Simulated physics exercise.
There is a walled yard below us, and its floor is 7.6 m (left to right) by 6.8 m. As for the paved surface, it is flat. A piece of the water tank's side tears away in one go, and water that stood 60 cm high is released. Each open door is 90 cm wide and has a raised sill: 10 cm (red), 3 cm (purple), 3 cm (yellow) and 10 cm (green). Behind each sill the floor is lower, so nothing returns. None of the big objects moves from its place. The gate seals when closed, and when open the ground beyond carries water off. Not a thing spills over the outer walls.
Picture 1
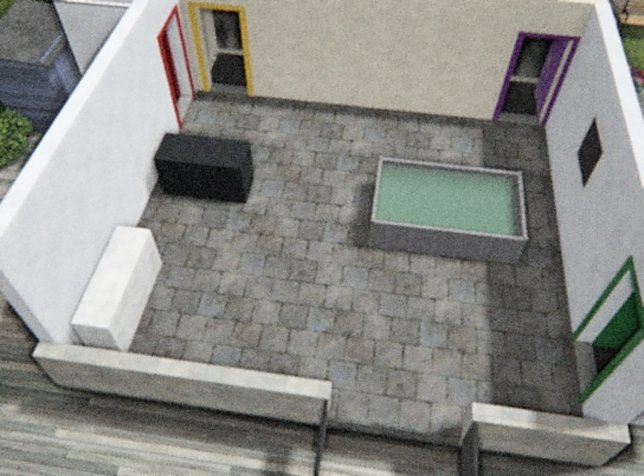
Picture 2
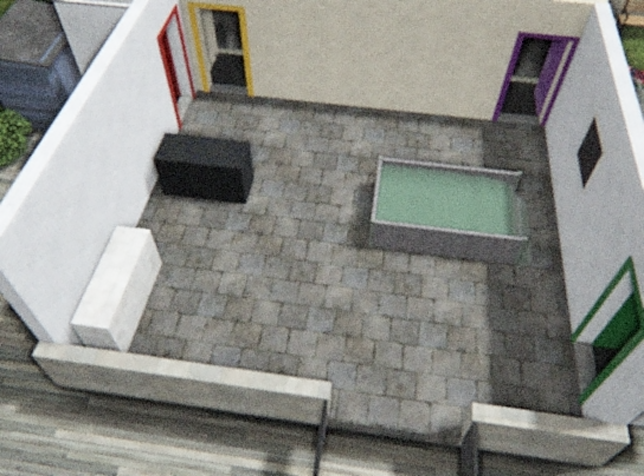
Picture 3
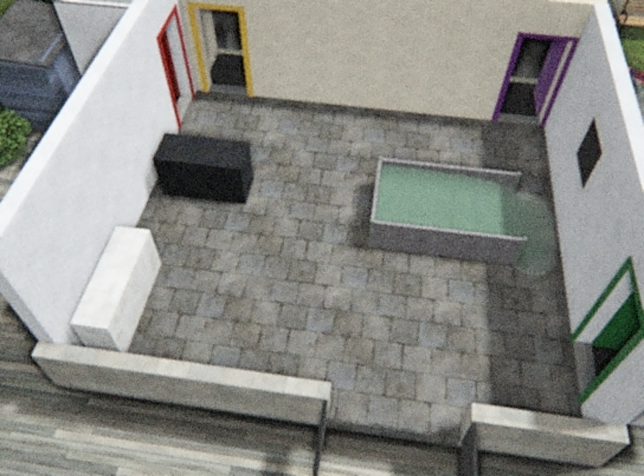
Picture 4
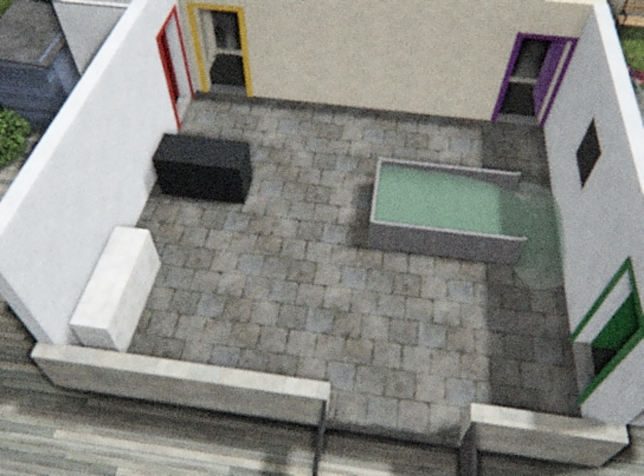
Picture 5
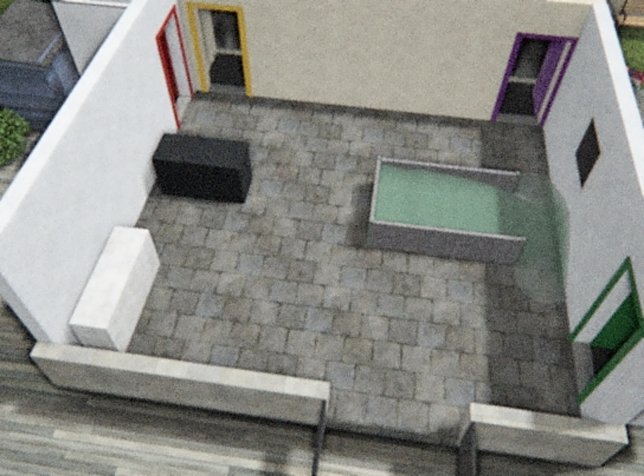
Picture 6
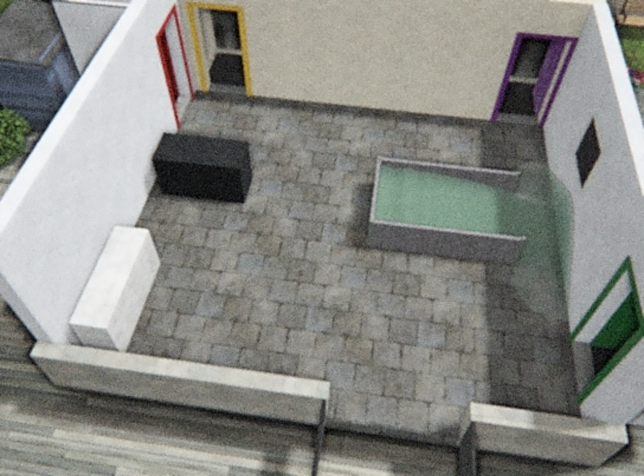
Pale green water pouring from the open right end of a rectangular tank and spreading across a walled yard's grey paving.
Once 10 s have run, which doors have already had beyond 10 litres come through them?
After 10 s: The red door has not yet; the purple door already has; the yellow door has not yet; the green door has not yet.
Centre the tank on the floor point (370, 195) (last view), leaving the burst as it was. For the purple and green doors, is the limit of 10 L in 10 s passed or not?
Result - purple door exceeds it, green door does not exceed it.
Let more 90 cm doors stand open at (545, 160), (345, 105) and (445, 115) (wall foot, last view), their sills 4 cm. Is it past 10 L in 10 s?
In that order: Beyond it, short of it, beyond it.
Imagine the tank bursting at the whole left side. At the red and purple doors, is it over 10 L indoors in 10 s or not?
Well, against that limit, at red it's too much, and at purple it's within bounds.
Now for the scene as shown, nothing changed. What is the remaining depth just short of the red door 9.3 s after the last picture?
3.0 cm.
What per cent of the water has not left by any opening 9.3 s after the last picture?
Roughly 68 per cent is still there.
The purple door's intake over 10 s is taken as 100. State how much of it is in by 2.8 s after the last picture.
Share: ~ 55 %.
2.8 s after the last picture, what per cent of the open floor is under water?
Wet share: Near 30 percent.
Then, 0.7 s after the last picture water covers 15 % of the floor and is deepest (44 cm) near (546, 232); red door not reached, purple door 3 cm at the sill, 0 L in, yellow door not reached, green door 5 cm at the sill, 0 L in.
Then, 1.5 s after the last picture water covers 20 % of the floor and is deepest (36 cm) near (547, 240); red door not reached, purple door 13 cm at the sill, 75 L in, yellow door not reached, green door 8 cm at the sill, 0 L in.
Then, 2.8 s after the last picture water covers 30 % of the floor and is deepest (23 cm) near (583, 440); red door not reached, purple door 14 cm at the sill, 256 L in, yellow door not reached, green door 6 cm at the sill, 0 L in.
Then, 5.3 s after the last picture water covers 65 % of the floor and is deepest (10 cm) near (583, 440); red door not reached, purple door 9 cm at the sill, 397 L in, yellow door 2 cm at the sill, 0 L in, green door 7 cm at the sill, 2 L in.
Then, 9.3 s after the last picture water covers 95 % of the floor and is deepest (7 cm) near (583, 440); red door 3 cm at the sill, 0 L in, purple door 6 cm at the sill, 449 L in, yellow door 3 cm at the sill, 0 L in, green door 4 cm at the sill, 2 L in.
